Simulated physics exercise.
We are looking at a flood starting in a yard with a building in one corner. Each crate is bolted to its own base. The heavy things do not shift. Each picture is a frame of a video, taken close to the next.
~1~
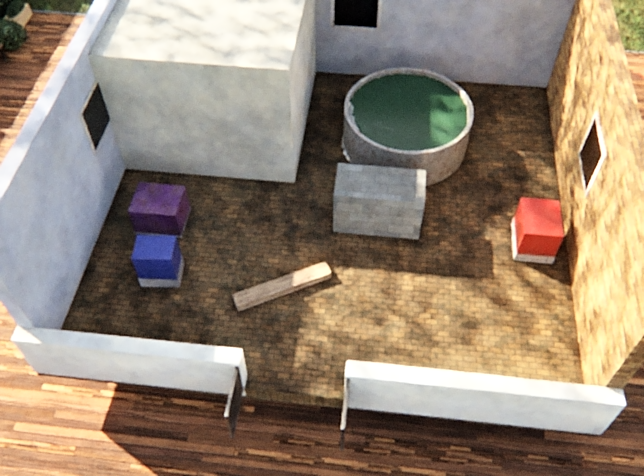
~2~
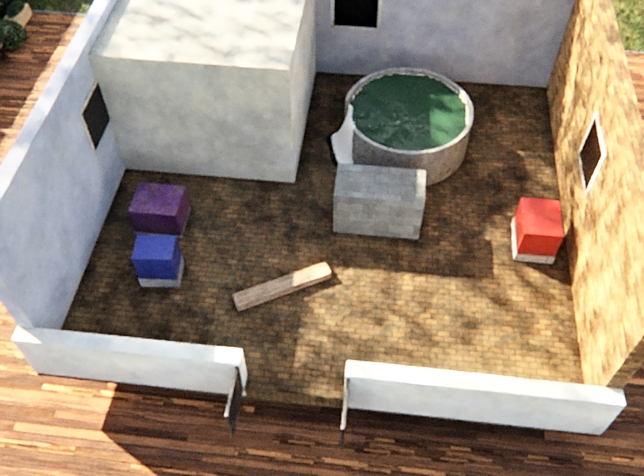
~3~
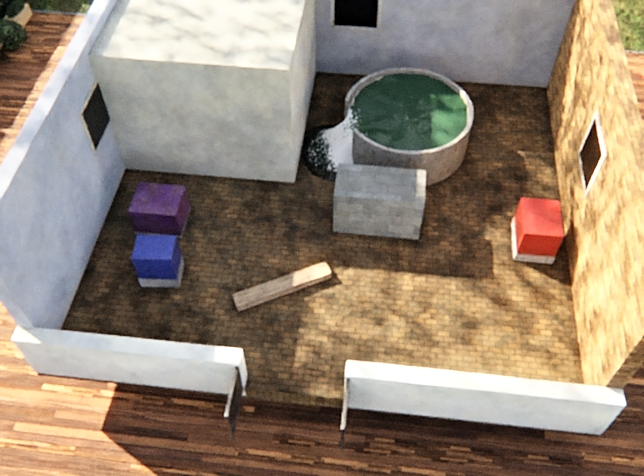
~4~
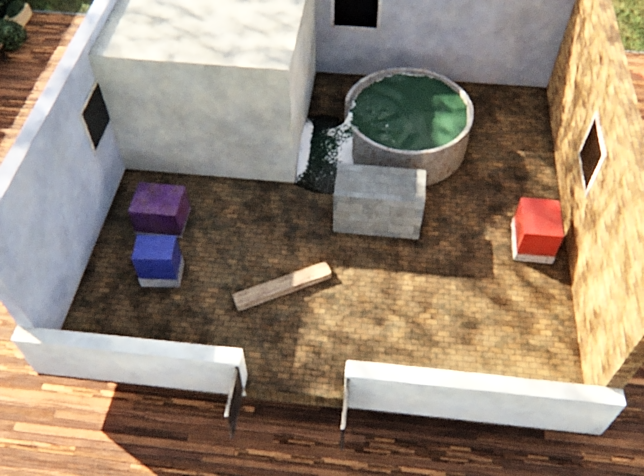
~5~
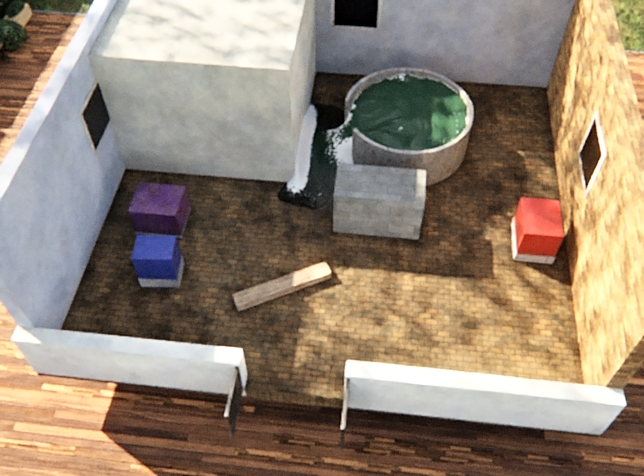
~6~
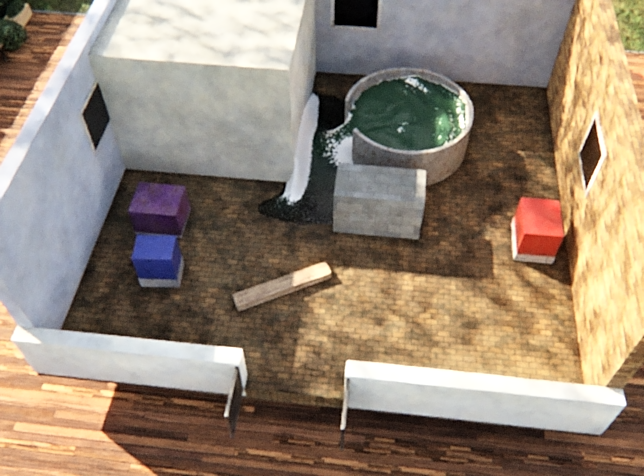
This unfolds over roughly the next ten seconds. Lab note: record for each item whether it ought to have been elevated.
Result - purple crate: Wetted, should be elevated; red crate: Dry, no change needed; blue crate: Dry, no change needed.
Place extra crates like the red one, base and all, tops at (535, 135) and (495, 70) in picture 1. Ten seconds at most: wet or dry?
Stays clear, then is flooded.
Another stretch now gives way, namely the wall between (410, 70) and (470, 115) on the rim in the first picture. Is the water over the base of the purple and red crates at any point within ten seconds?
Taking them in turn, the purple crate is overtopped and the red crate is overtopped.
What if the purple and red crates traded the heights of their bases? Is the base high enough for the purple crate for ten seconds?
Verdict on the purple crate: It is not reached.
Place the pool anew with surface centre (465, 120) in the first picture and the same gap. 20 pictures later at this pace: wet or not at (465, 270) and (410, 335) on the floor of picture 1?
Note: Point one missed by the flow; point two missed by the flow.
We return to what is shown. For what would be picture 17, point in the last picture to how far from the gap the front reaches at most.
Roughly (157, 353).
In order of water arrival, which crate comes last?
I'd say the one in red is last.
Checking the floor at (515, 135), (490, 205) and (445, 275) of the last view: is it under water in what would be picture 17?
Going through them in order, I'd call them clear, clear and clear.
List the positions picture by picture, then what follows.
The first frame shows still water in the round pool at (408, 111).
In the second frame, water pours out at (348, 137) and has run to a hidden place.
In the third frame, the front is at (306, 137), out from the gap at (348, 139).
In the fourth frame, the front is at (298, 182), out from the gap at (348, 139).
In the fifth frame, the front is at (288, 199), out from the gap at (348, 139).
In the sixth frame, the front is at (269, 212), out from the gap at (348, 138).
A moment on, water covers 20 % of the floor; the purple crate not reached, the red crate not reached, the blue crate not reached.
Next, water covers 35 % of the floor; the purple crate water round its plinth, the red crate not reached, the blue crate water round its plinth.
Then, water covers 60 % of the floor; the purple crate water round its plinth, the red crate not reached, the blue crate water round its plinth.
Later, water covers 80 % of the floor; the purple crate water round its plinth, the red crate water round its plinth, the blue crate water round its plinth.
In the end, water covers 100 % of the floor; the purple crate was topped, the red crate stayed above the water, the blue crate stayed above the water.
